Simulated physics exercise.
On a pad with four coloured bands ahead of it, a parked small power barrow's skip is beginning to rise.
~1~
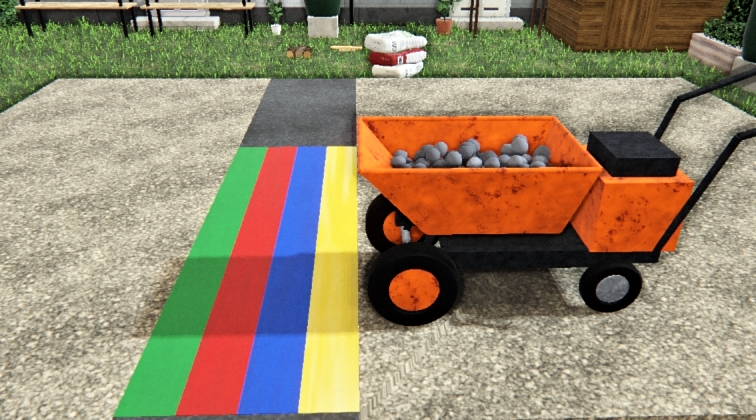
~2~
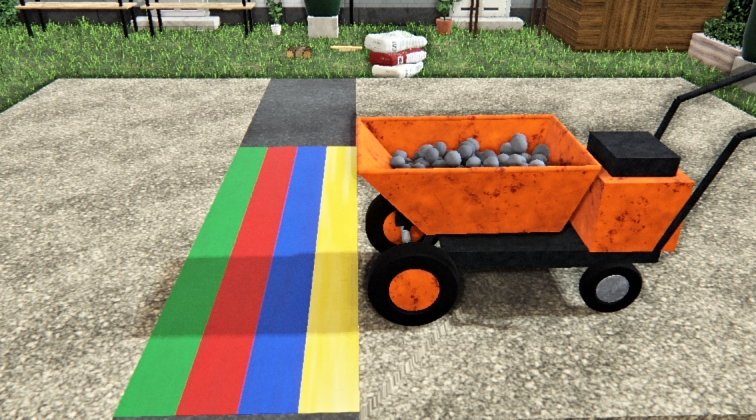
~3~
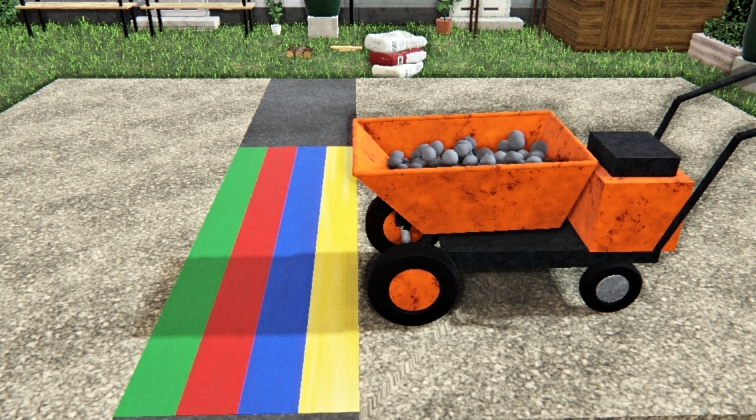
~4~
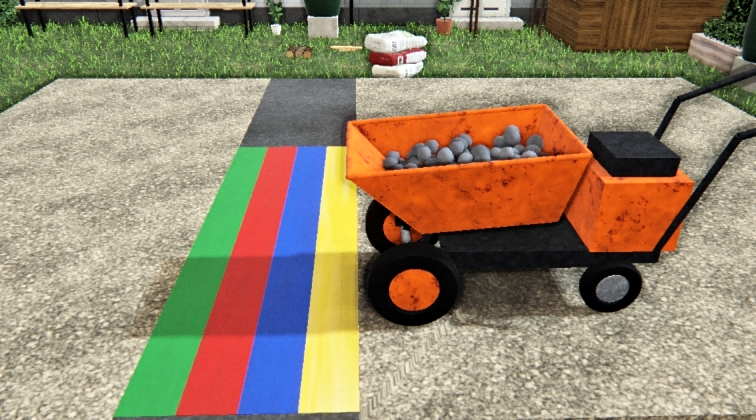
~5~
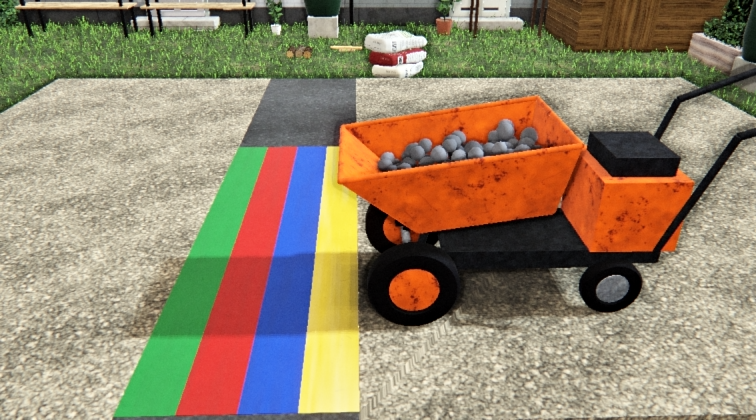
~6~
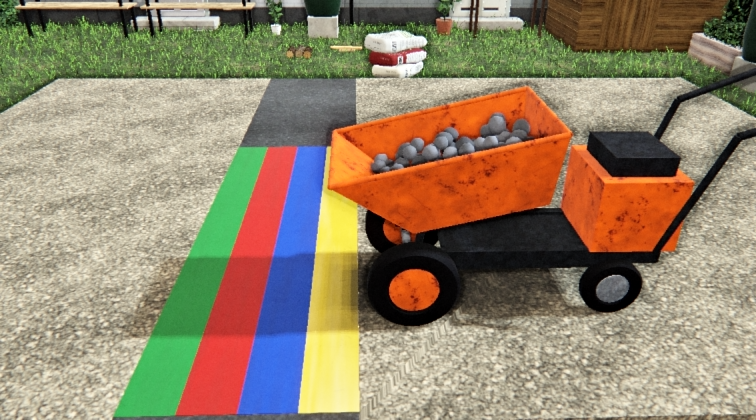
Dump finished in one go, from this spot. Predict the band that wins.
The red one.
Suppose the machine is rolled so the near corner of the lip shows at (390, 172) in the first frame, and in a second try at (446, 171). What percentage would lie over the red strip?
That works out to 30 per cent for the first position and 20 per cent for the second.
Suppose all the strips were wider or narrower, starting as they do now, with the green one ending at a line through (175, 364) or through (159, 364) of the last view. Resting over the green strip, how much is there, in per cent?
The first gives around 30 per cent, the second around 30 per cent.
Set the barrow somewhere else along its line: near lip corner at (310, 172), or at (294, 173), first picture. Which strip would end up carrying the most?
First place: The green one; second place: Green.
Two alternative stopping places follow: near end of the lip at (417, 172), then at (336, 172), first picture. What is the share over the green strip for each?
You'd get around 10 in a hundred, then 30 in a hundred.
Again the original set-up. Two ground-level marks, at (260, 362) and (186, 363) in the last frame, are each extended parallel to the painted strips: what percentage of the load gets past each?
80 % and 30 %.
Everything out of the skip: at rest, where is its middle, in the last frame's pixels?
Resting centre, last picture - approx. (230, 281).
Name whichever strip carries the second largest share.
Green.
Soon, skip tipped steeply; all in the skip.
A while on, skip tipped steeply; nearly all in the skip; a small part over the red strip; a stray few falling.
Towards the end, skip tipped right over; about a quarter in the skip; a small part over the blue strip; about a third over the red strip; about a quarter over the green strip; a small part off the paint.
Finally, skip tipped right over; a small part in the skip; none over the yellow strip; a small part over the blue strip; about a third over the red strip; about a quarter over the green strip; a small part off the paint.
